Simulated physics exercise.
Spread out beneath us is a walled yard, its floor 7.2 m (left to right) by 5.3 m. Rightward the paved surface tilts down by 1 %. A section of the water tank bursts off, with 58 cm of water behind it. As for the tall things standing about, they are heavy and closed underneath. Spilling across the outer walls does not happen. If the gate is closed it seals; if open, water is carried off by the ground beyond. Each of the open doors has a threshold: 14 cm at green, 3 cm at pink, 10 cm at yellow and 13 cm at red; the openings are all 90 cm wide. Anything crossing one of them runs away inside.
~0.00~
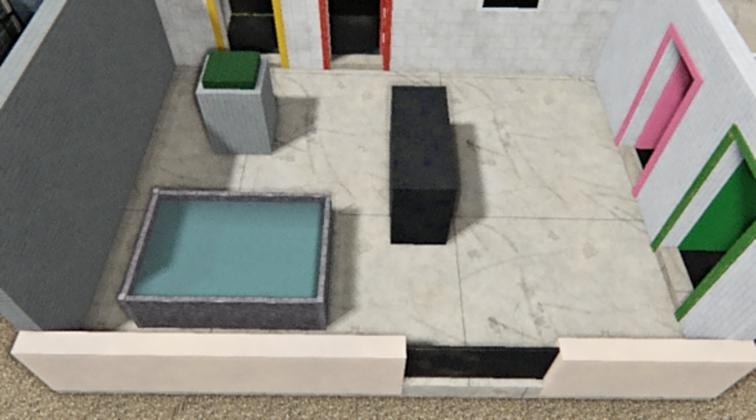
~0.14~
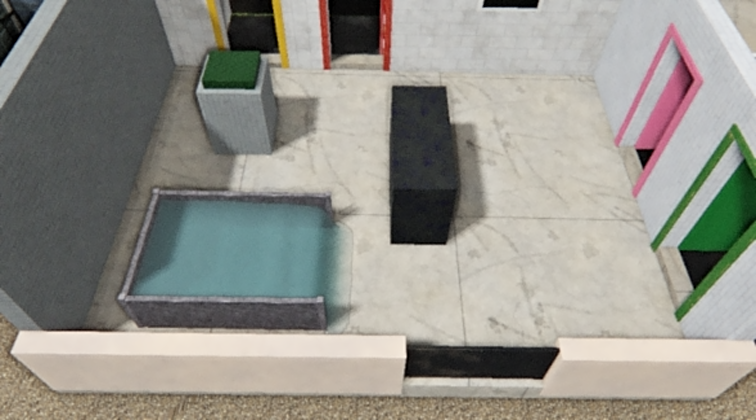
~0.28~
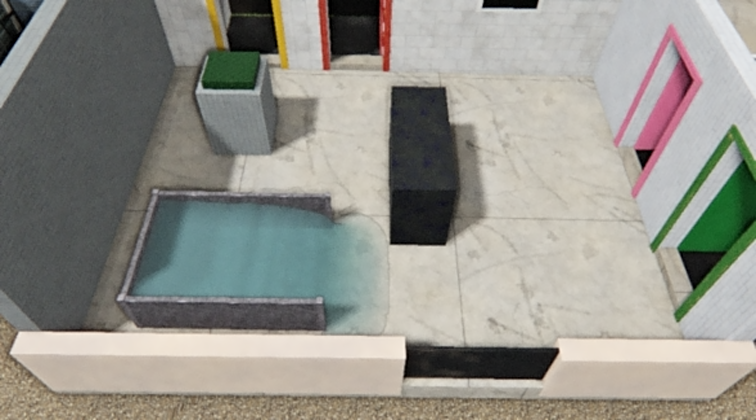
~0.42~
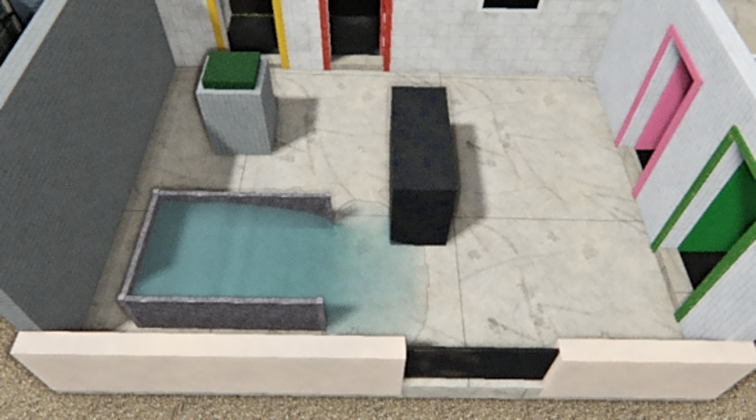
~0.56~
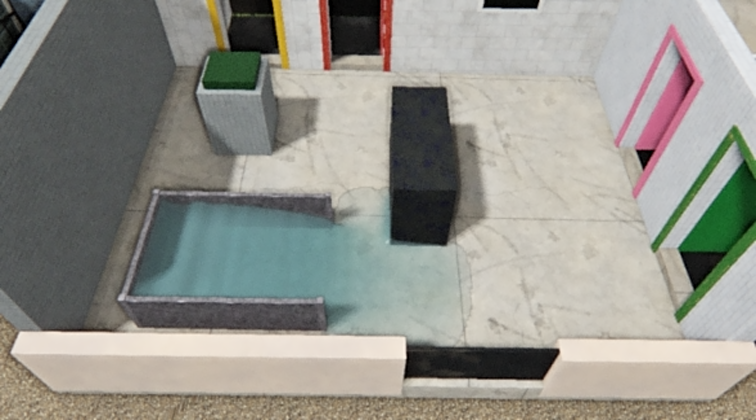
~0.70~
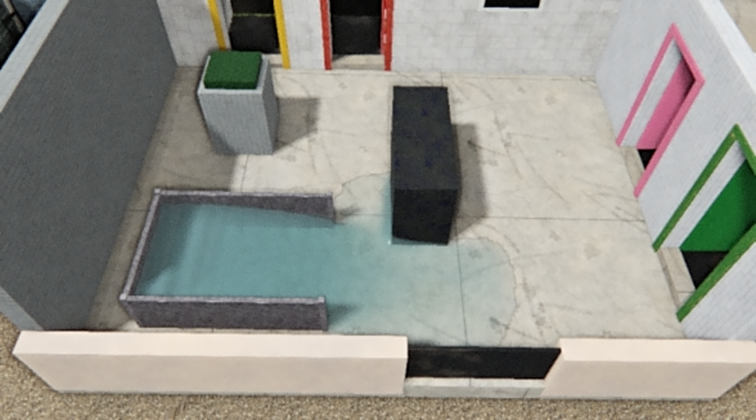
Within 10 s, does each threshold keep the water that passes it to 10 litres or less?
As I see it, green door: Above the cap; pink door: Above the cap; yellow door: Below the cap; red door: Below the cap.
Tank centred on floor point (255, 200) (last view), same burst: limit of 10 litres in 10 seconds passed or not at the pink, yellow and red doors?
Well, against that limit, at pink it's too much, at yellow it's within bounds, and at red it's too much.
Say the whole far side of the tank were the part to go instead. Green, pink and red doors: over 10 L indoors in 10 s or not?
Then green does not exceed it, pink exceeds it, red exceeds it.
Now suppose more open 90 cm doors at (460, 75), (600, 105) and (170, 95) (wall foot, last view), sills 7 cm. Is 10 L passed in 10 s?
In turn: Beyond it, beyond it, short of it.
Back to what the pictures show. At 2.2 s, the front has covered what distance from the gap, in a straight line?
It's close to 4.6 metres.
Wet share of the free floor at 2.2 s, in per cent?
Roughly 45 percent.
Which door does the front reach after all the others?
Yellow.
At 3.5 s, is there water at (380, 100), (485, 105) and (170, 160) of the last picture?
Soaked, untouched, untouched.
After 1.4 s water covers 30 % of the floor and is deepest (33 cm) near (390, 236); green door 12 cm at the sill, 0 L in, pink door not reached, yellow door not reached, red door not reached.
After 2.2 s water covers 45 % of the floor and is deepest (42 cm) near (688, 369); green door 26 cm at the sill, 16 L in, pink door 2 cm at the sill, 0 L in, yellow door not reached, red door 4 cm at the sill, 0 L in.
After 3.5 s water covers 55 % of the floor and is deepest (28 cm) near (678, 340); green door 26 cm at the sill, 92 L in, pink door 8 cm at the sill, 5 L in, yellow door 5 cm at the sill, 0 L in, red door 10 cm at the sill, 0 L in.
After 6.0 s water covers 75 % of the floor and is deepest (18 cm) near (585, 98); green door 12 cm at the sill, 135 L in, pink door 6 cm at the sill, 28 L in, yellow door 3 cm at the sill, 0 L in, red door 5 cm at the sill, 0 L in.
After 10.0 s water covers 90 % of the floor and is deepest (10 cm) near (611, 145); green door 6 cm at the sill, 135 L in, pink door 7 cm at the sill, 46 L in, yellow door 6 cm at the sill, 0 L in, red door 6 cm at the sill, 0 L in.
